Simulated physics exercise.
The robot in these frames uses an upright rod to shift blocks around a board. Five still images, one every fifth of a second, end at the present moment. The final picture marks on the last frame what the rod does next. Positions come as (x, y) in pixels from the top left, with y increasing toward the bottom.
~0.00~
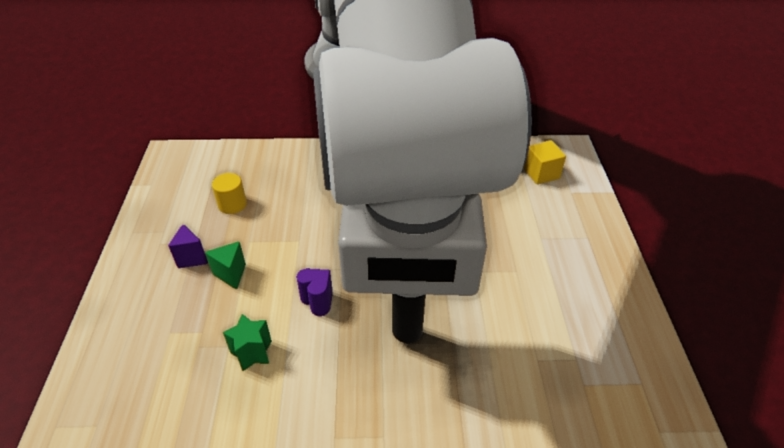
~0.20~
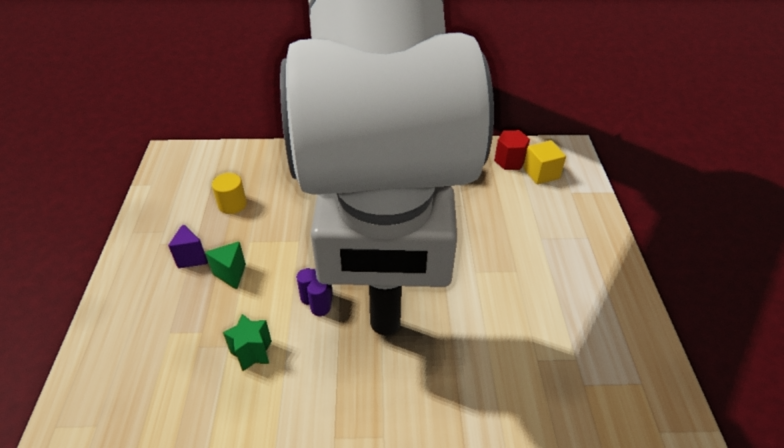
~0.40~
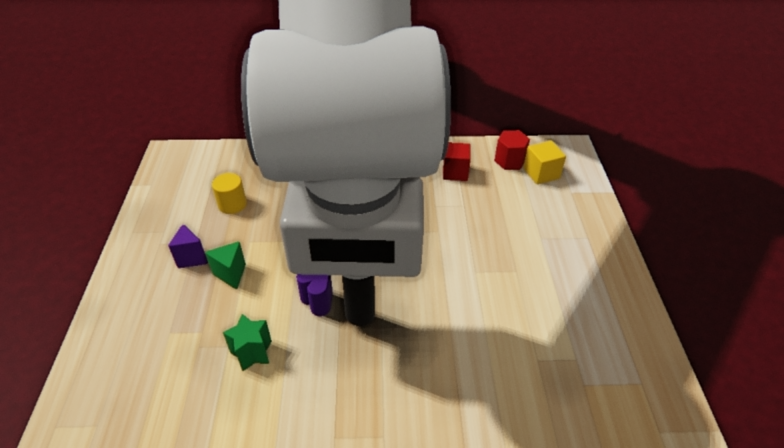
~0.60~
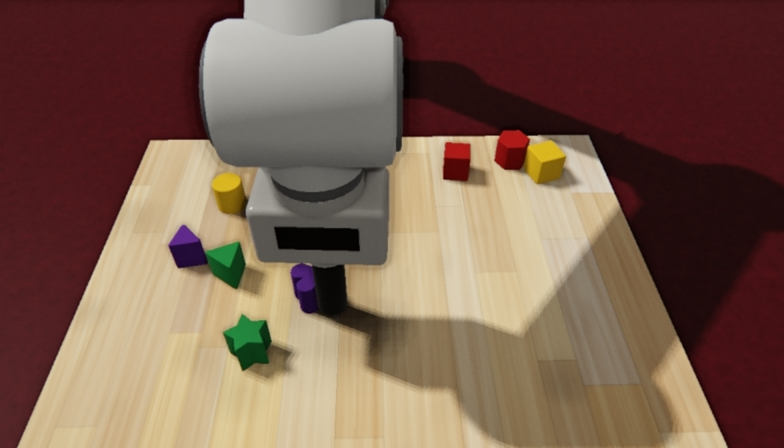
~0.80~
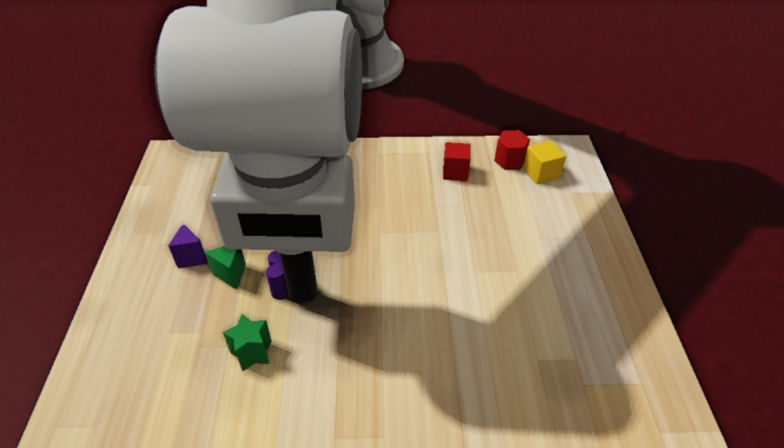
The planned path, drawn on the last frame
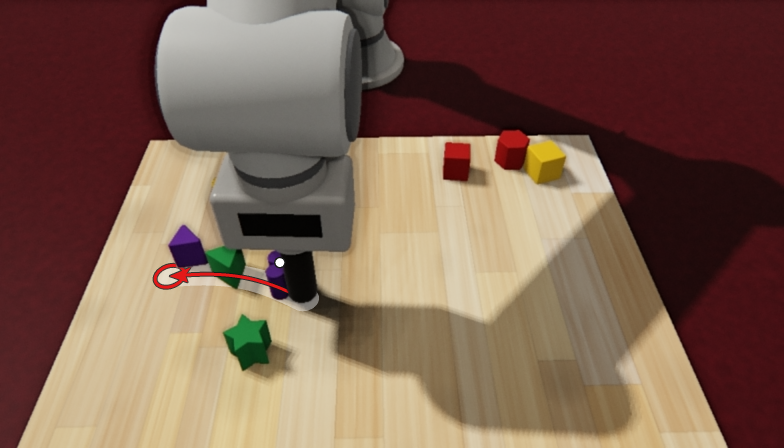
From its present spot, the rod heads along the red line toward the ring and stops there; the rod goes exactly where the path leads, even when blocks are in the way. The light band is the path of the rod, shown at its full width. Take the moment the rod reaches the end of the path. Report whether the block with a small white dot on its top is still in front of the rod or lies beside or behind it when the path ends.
When the path ends, it will lie beside or behind the rod.
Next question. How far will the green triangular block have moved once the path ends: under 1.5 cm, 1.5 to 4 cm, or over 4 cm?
Travels over 4 cm.
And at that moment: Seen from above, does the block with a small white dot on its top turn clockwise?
Yes - that is the case.
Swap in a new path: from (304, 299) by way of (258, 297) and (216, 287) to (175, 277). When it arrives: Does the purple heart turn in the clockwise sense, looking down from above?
Yes.
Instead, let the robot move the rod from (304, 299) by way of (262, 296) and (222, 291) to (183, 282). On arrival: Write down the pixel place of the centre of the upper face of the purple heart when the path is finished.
It should be at about (255, 251).
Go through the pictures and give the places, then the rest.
In the first picture, rod's lower end (407, 331); purple triangular block (184, 236); green triangular block (225, 253); green star block (246, 331); purple heart (315, 279).
In the second picture, rod (385, 323); blocks still.
In the third picture, rod (360, 314); blocks still.
In the fourth picture, rod (333, 304); purple heart (307, 276).
In the fifth picture, rod (303, 292); purple triangular block (184, 236); green triangular block (225, 253); green star block (246, 331); purple heart (280, 263).
Drawn move, from (304, 299) over (263, 282) and (218, 274) to (170, 276); the dot is on the purple heart.
On the path given first. One third of the way, rod (261, 274); green triangular block (219, 250), turned 20° anticlockwise; purple heart (247, 241), turned 15° clockwise.
Two thirds of the way, rod (215, 267); purple triangular block (182, 234); green triangular block (186, 248); purple heart (238, 233), turned 55° clockwise.
At the end, rod (166, 268); purple triangular block (179, 230); green triangular block (139, 246), turned 25° clockwise; green star block still; purple heart (238, 233), turned 55° clockwise.
